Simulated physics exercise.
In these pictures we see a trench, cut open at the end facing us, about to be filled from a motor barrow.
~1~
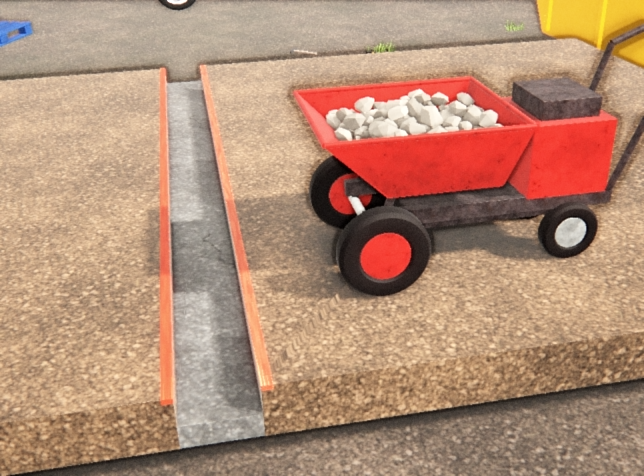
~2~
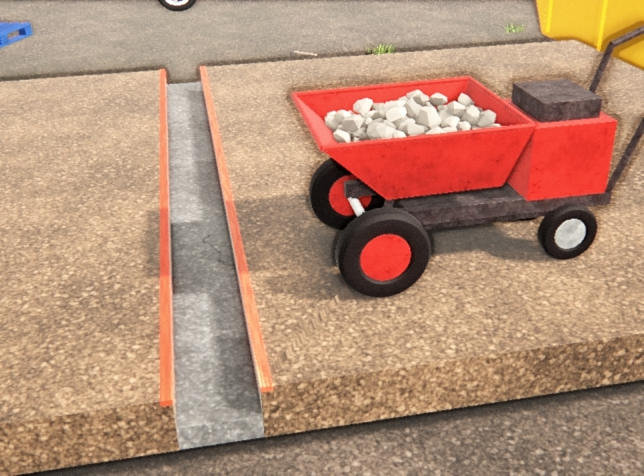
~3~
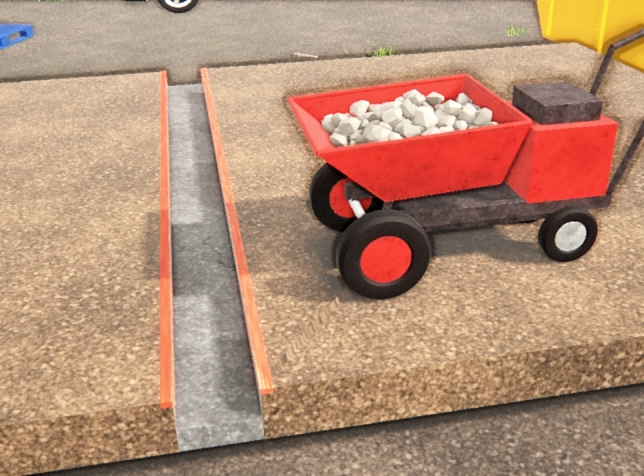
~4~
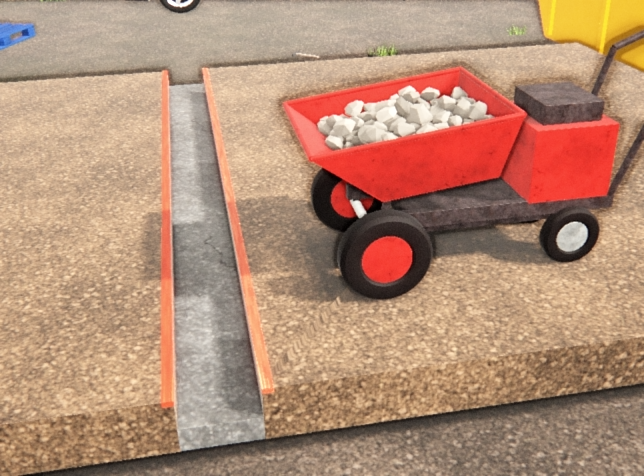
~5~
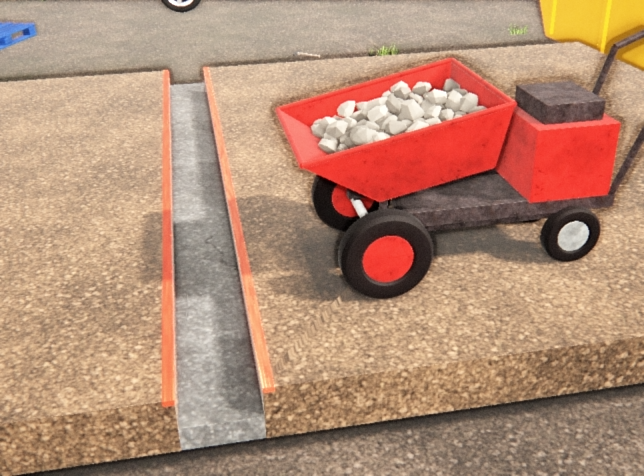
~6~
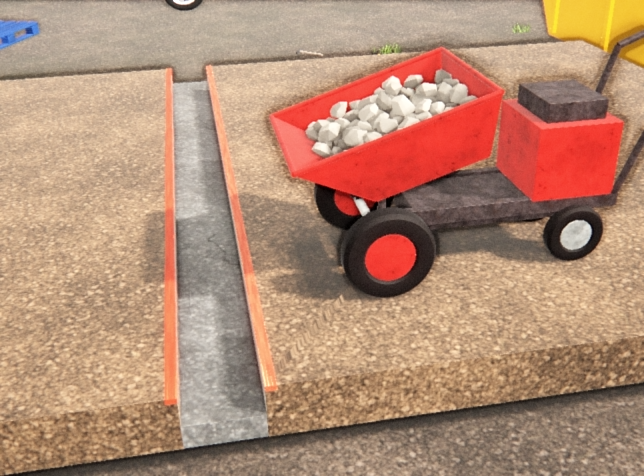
A red motor barrow with black, red-centred front wheels stands on a speckled brown slab, seen from slightly above and to one side. Pale broken stones fill its skip, and to the left a narrow grey trench edged in orange runs through the slab, open at the near end. The skip starts level and tilts steadily leftward, its back rising clear of the body, while the wheels stay put.
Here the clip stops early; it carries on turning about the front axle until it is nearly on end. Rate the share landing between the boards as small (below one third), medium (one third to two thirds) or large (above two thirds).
Large.
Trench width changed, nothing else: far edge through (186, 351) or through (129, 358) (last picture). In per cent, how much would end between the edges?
First case 70 %, second case 90 %.
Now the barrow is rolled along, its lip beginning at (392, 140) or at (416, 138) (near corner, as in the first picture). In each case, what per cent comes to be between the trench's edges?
In order: 40 % and 20 %.
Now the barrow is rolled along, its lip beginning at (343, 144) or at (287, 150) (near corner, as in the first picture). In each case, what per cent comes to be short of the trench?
10 % then 0 %.
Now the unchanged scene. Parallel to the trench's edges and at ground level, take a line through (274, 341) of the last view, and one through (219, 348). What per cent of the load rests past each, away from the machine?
In order: 80 per cent, then 50 per cent.
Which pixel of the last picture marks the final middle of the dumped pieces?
Close to (211, 285), more or less.
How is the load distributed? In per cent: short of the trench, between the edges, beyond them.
Short 0, between 80, beyond 5 per cent.
Just after the last frame, skip tipped steeply; every one in the skip.
A moment on, skip tipped right over; roughly half in the skip; just a few short of the trench; roughly half in or heaped over the trench.
Further on, skip tipped right over; roughly a quarter in the skip; just a few short of the trench; the larger part in or heaped over the trench; just a few beyond it.
When it is over, skip tipped right over; about a tenth in the skip; just a few short of the trench; the larger part in or heaped over the trench; just a few beyond it.
